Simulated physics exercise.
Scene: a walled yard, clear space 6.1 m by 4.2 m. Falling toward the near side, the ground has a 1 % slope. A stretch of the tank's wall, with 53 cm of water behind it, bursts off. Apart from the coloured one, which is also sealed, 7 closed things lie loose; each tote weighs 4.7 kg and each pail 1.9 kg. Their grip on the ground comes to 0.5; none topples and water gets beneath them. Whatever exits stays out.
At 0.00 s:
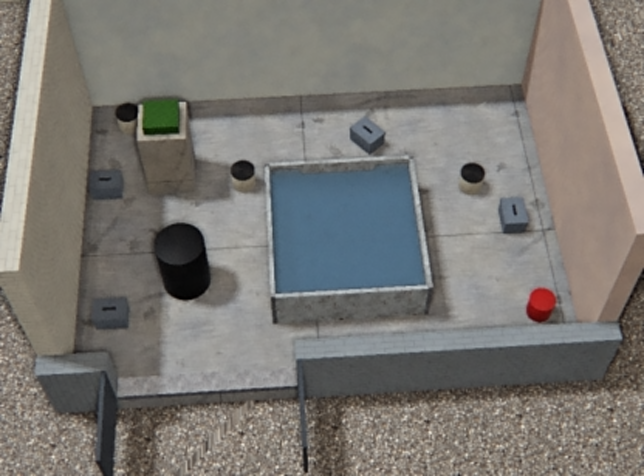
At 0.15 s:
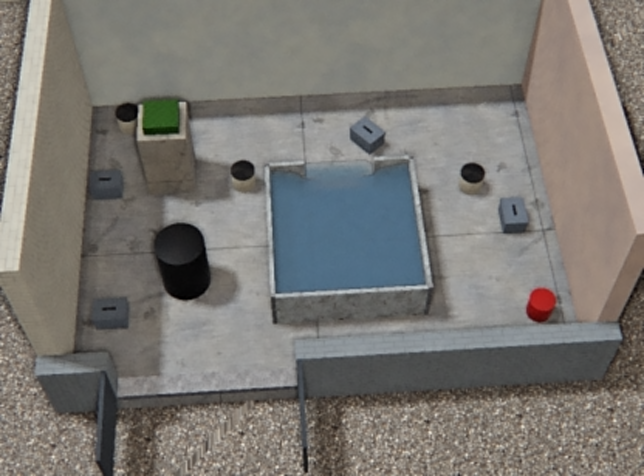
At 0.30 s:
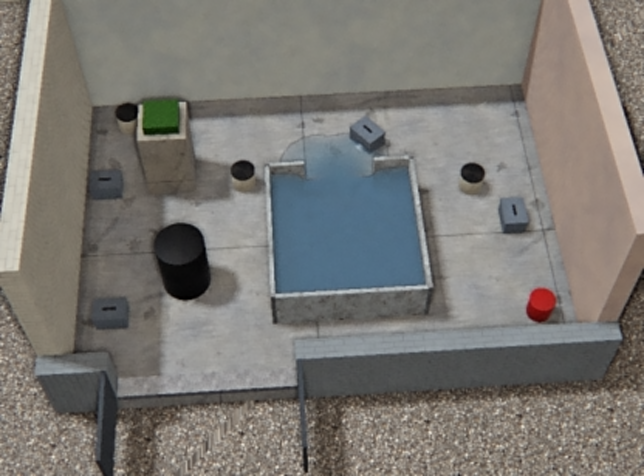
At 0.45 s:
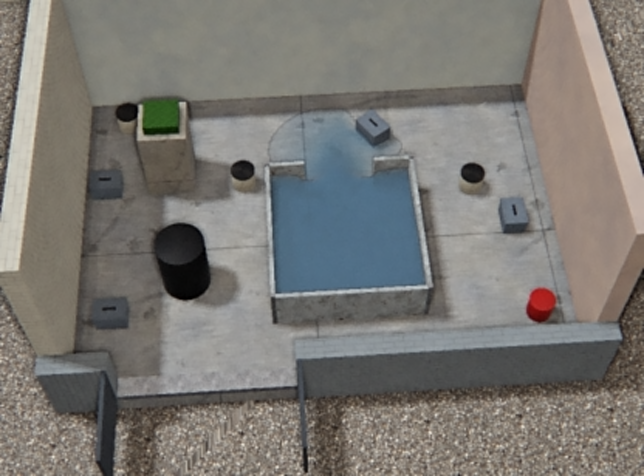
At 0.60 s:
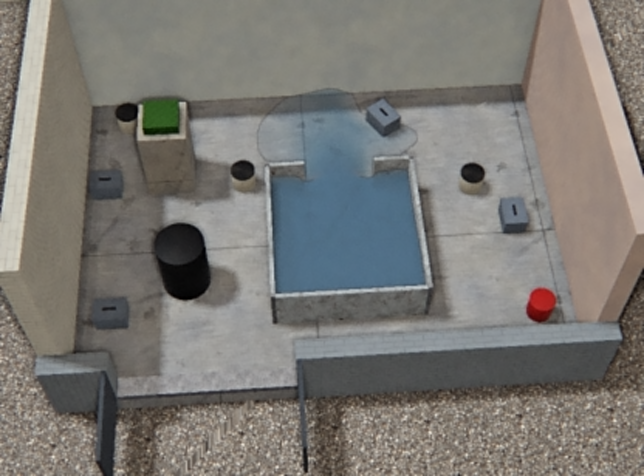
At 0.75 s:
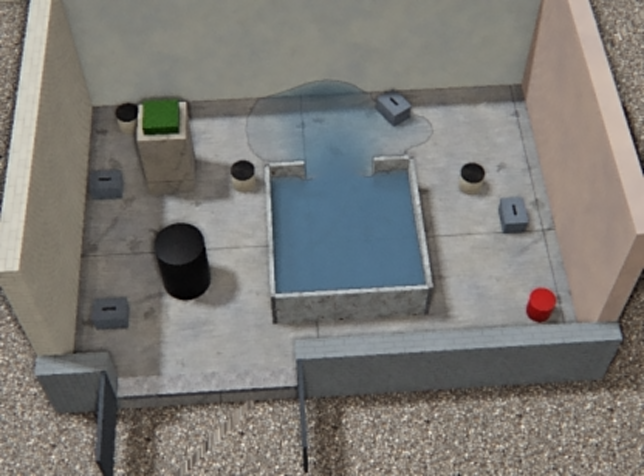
Water pouring through a gap in the back wall of a square tank, spreading across the yard and pushing one grey box to the right.
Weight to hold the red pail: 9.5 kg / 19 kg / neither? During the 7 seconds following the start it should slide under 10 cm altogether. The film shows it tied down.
Looks to me like only the heftier choice suffices.
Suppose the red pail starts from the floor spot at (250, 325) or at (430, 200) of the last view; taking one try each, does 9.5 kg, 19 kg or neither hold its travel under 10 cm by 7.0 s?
First spot: Light mass works; second spot: Light mass works.
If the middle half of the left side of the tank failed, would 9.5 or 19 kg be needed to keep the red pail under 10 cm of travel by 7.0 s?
Then, in short, the smaller is plenty.
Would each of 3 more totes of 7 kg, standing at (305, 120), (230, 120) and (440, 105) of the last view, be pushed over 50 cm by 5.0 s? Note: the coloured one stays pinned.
Going through them in turn, the answers are too far, too far and too far.
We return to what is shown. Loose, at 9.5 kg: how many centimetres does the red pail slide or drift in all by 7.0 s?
40 cm in all.
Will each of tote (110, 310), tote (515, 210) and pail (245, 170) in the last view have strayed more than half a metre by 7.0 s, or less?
So, going through them in order, it's beyond, beyond and not beyond.
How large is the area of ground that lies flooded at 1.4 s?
Flooded: Near 8.5 m2.
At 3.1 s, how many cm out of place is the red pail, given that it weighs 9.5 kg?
Roughly 0 cm.
After 1.4 s the red pail would be 0 cm from its start with 9.5 kg and 0 cm from its start with 19 kg; 0 cm of water round it then.
After 3.1 s the red pail would be 0 cm from its start with 9.5 kg and 0 cm from its start with 19 kg; 0 cm of water round it then.
After 4.9 s the red pail would be 16 cm from its start with 9.5 kg and 0 cm from its start with 19 kg; 7 cm of water round it then.
After 7.0 s the red pail would be 35 cm from its start with 9.5 kg and 0 cm from its start with 19 kg; 10 cm of water round it then.
